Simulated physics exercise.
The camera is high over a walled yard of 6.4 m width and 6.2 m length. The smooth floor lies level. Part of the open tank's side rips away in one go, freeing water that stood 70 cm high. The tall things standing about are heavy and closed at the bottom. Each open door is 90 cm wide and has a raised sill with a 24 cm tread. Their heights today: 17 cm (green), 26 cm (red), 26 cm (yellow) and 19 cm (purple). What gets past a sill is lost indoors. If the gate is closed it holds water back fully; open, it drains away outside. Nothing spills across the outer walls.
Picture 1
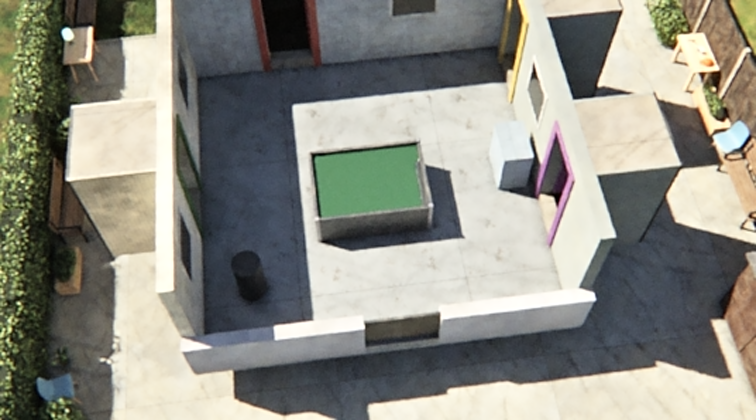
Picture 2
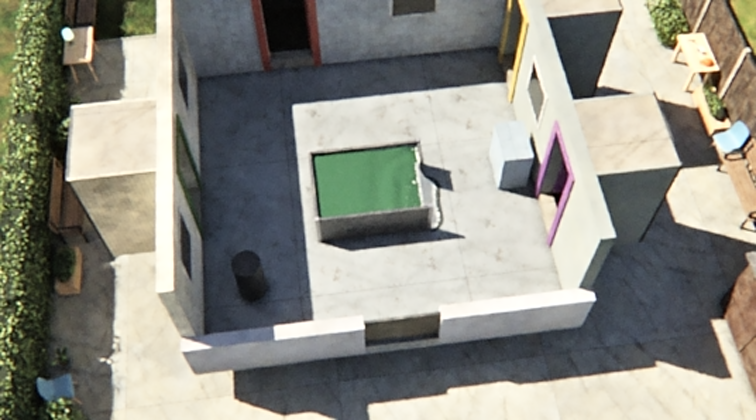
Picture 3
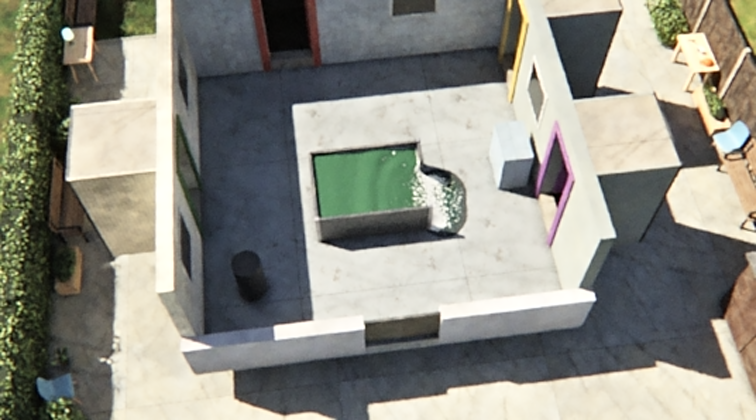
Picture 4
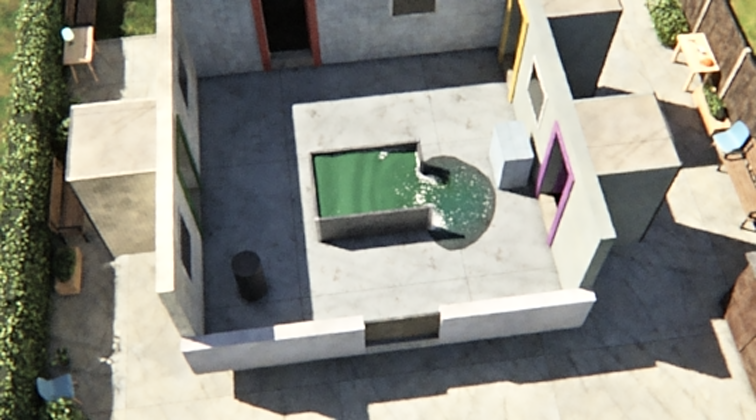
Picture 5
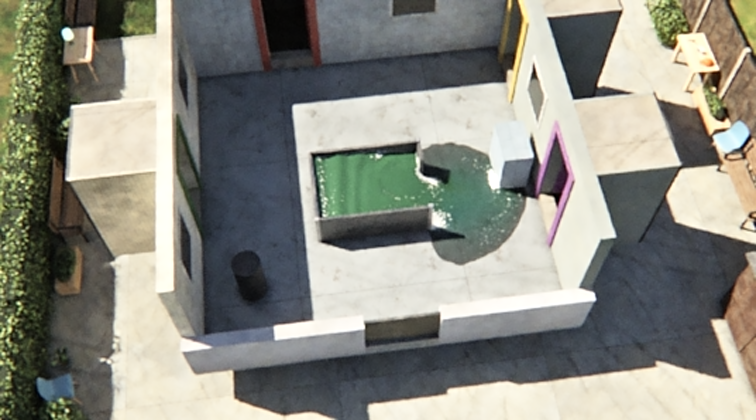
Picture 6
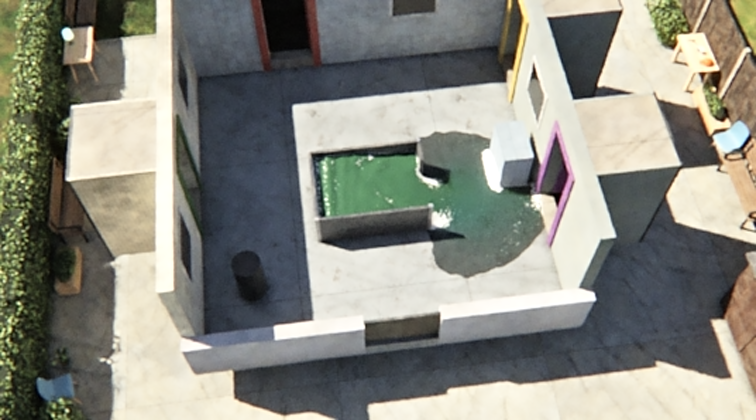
The clip opens on a walled yard seen from above, with still green water filling an open tank. Part of the tank's right side gives way, and water pours through the gap, foaming onto the pale floor. The puddle spreads right, surrounding the white box and nearing the purple-framed door.
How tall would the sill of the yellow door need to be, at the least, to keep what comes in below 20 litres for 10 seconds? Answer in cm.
At least 6 cm or so.
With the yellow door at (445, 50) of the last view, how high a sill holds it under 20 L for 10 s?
Roughly 9.0 cm.
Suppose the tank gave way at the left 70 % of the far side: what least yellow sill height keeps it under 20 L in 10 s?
Then roughly 12.5 cm.
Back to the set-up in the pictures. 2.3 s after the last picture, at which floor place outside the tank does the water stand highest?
Near (561, 300).
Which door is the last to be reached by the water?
The green one.
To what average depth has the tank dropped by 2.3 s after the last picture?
Some 25 cm.
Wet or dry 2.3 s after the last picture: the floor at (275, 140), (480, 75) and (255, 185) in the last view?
In turn: Dry, under water, dry.
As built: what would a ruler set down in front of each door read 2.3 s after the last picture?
Depths in cm: Green 0, red 0, yellow 8, purple 23.
Then, 0.7 s after the last picture water covers 20 % of the floor, deepest (38 cm) near (493, 186); it has not reached the yellow door.
Then, 2.3 s after the last picture water covers 40 % of the floor, deepest (30 cm) near (561, 300); 8 cm at the yellow door, 0 litres in over its 26 cm sill.
Then, 9.3 s after the last picture water covers 100 % of the floor, deepest (8 cm) near (216, 353); 5 cm at the yellow door, 0 litres in over its 26 cm sill.
At the yellow door as built, the water peaked near 10 cm, 4.7 s after the last picture.
Run again over the same 10 s with other heights there, 26 litres in over 5.5 cm, 13 litres over 7 cm. The limit of 20 litres is kept from about 6 cm up.
